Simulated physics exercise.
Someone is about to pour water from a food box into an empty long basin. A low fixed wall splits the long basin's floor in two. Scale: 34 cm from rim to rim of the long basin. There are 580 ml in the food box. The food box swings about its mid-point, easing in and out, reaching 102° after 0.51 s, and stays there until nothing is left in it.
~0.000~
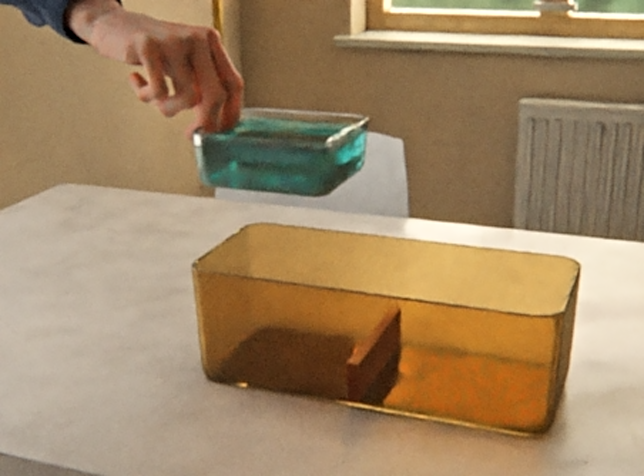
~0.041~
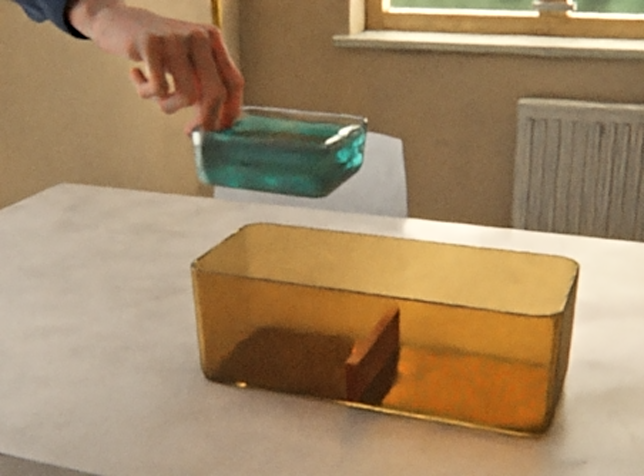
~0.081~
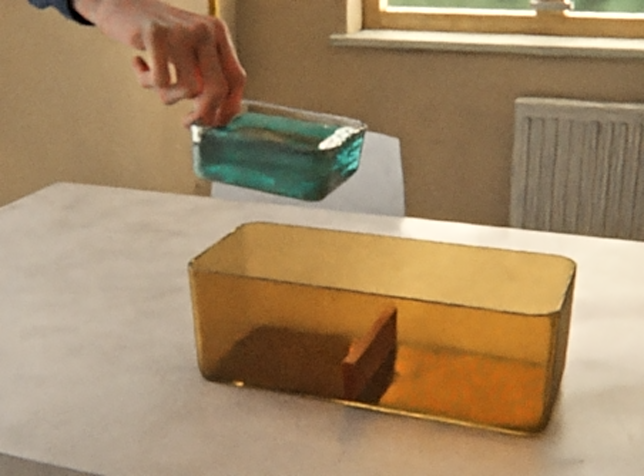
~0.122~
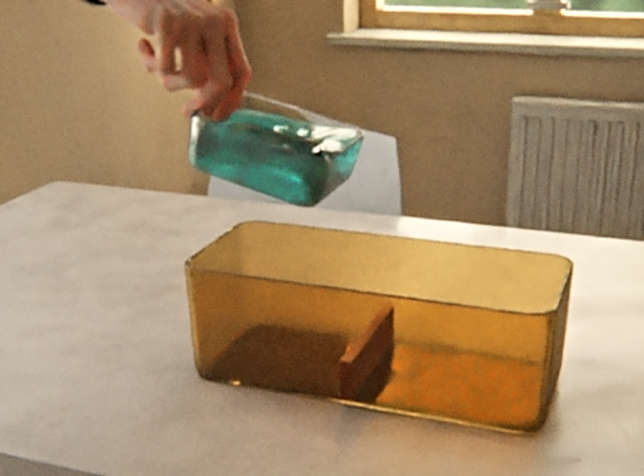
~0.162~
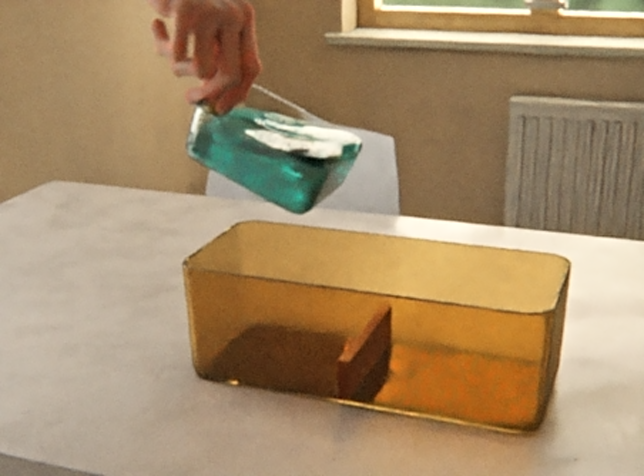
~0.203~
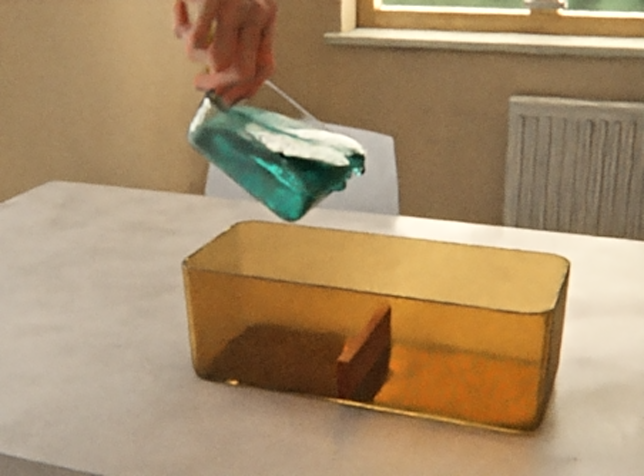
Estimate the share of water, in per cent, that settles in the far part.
Roughly 70 per cent is past the wall.
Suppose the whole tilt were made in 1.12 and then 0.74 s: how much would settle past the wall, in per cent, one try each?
First 75, then 75 per cent.
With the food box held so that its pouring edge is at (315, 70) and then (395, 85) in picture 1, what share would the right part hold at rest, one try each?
In turn about 50 and 80 per cent.
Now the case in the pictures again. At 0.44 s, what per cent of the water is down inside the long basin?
Some 70 per cent.
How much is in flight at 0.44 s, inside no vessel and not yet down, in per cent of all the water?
About 24 per cent.
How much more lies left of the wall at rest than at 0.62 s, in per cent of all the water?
Some 7 per cent.
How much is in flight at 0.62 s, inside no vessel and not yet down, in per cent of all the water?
About 5 per cent.
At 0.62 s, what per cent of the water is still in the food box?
About 1 per cent.
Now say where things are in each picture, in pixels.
Tilt 0°; pouring edge (351, 132); surface from (222, 127) to (351, 136); the long basin's rim runs from (220, 246) to (572, 289); the wall's top is at (376, 335), in the first picture.
Tilt 2°; pouring edge (351, 134); surface from (222, 126) to (350, 137), in the second picture.
Tilt 6°; pouring edge (349, 139); surface from (220, 123) to (349, 140), in the third picture.
Tilt 14°; pouring edge (347, 148); surface from (218, 119) to (348, 143), in the fourth picture.
Tilt 23°; pouring edge (345, 160); surface from (217, 118) to (348, 151); 3 per cent is over the edge, in the fifth picture.
Tilt 35°; pouring edge (342, 175); surface from (217, 116) to (330, 152); 10 per cent is over the edge, in the sixth picture.
Then, 0.44 s in, the tilt is 98° and 6 per cent is still to pour, 12 is left of the wall and 57 right of it.
Then, 0.62 s in, the tilt is 102° and 1 per cent is still to pour, 20 is left of the wall and 72 right of it.
Then, 0.81 s in, the tilt is 102° and 0 per cent is still to pour, 25 is left of the wall and 70 right of it.
Then, 1.01 s in, the tilt is 102° and 0 per cent is still to pour, 26 is left of the wall and 70 right of it.
Finally, 26 per cent lies left of the wall, 70 right of it and 4 outside.
